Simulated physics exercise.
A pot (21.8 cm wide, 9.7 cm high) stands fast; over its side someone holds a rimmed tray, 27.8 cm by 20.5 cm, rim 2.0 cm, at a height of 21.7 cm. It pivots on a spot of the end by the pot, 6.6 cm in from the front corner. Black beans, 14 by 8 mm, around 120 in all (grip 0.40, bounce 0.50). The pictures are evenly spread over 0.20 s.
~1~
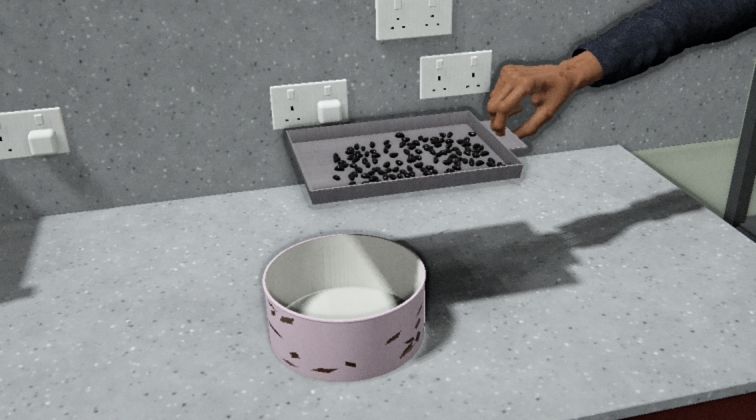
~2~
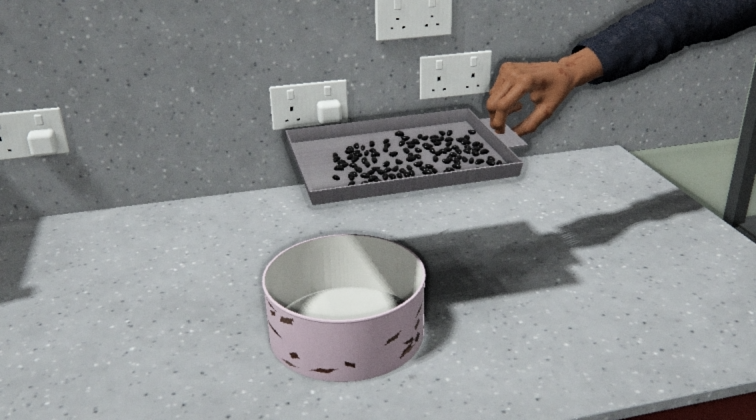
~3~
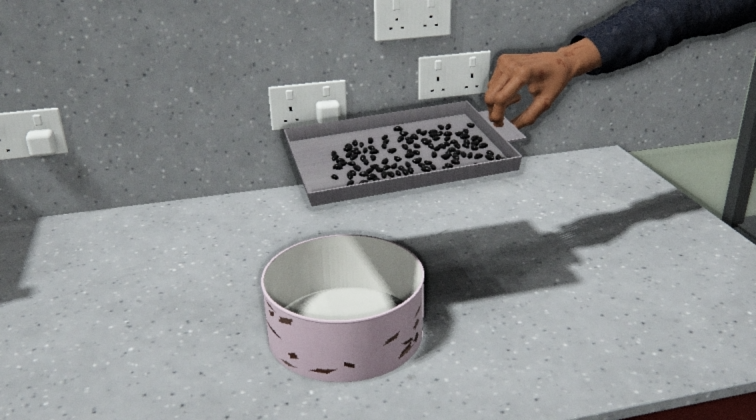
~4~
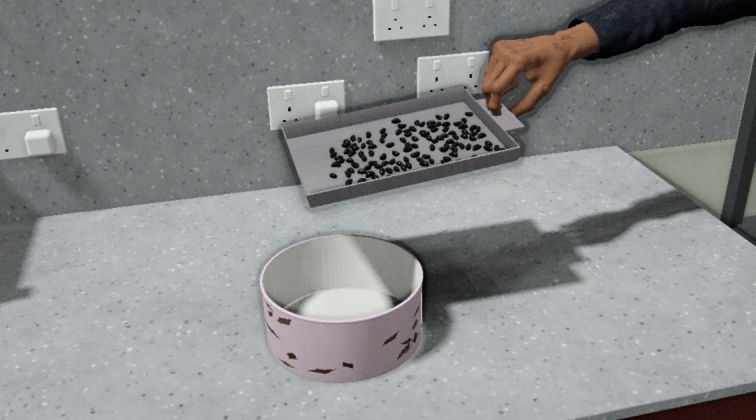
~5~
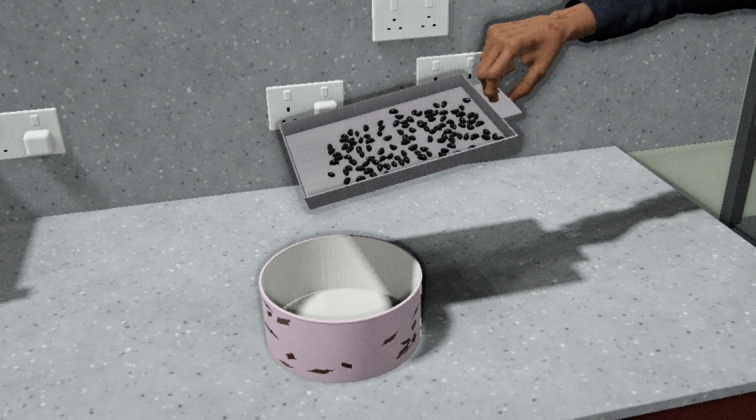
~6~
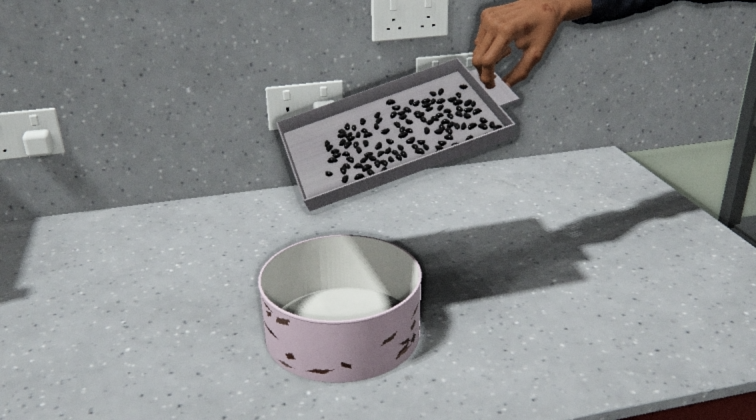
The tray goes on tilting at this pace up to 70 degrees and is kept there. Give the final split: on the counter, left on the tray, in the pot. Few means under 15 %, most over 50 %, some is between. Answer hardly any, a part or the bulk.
On the counter: A part; left on the tray: A part; in the pot: A part.
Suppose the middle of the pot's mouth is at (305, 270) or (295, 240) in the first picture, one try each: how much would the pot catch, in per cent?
About 65 and 10 per cent.
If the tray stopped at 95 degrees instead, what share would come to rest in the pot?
It would be near 70 per cent.
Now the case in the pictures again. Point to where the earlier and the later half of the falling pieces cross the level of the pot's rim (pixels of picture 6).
At about (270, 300), then at (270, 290).
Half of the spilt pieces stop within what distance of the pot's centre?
Roughly 28 cm.
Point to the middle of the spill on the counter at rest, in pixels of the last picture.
Around (162, 390).
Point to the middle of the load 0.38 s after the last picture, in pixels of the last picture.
Around (323, 176).
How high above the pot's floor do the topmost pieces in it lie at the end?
Roughly 1.0 cm.
Then, 0.23 s after the last picture, tilt 44 degrees; the tray holds 100 %, the pot 0 %.
Then, 0.38 s after the last picture, tilt 62 degrees; the tray holds 100 %, the pot 0 %.
Then, 0.66 s after the last picture, tilt 70 degrees; the tray holds 35 %, the pot 25 %.
In the end, counter 30 %, tray 35 %, pot 40 %.
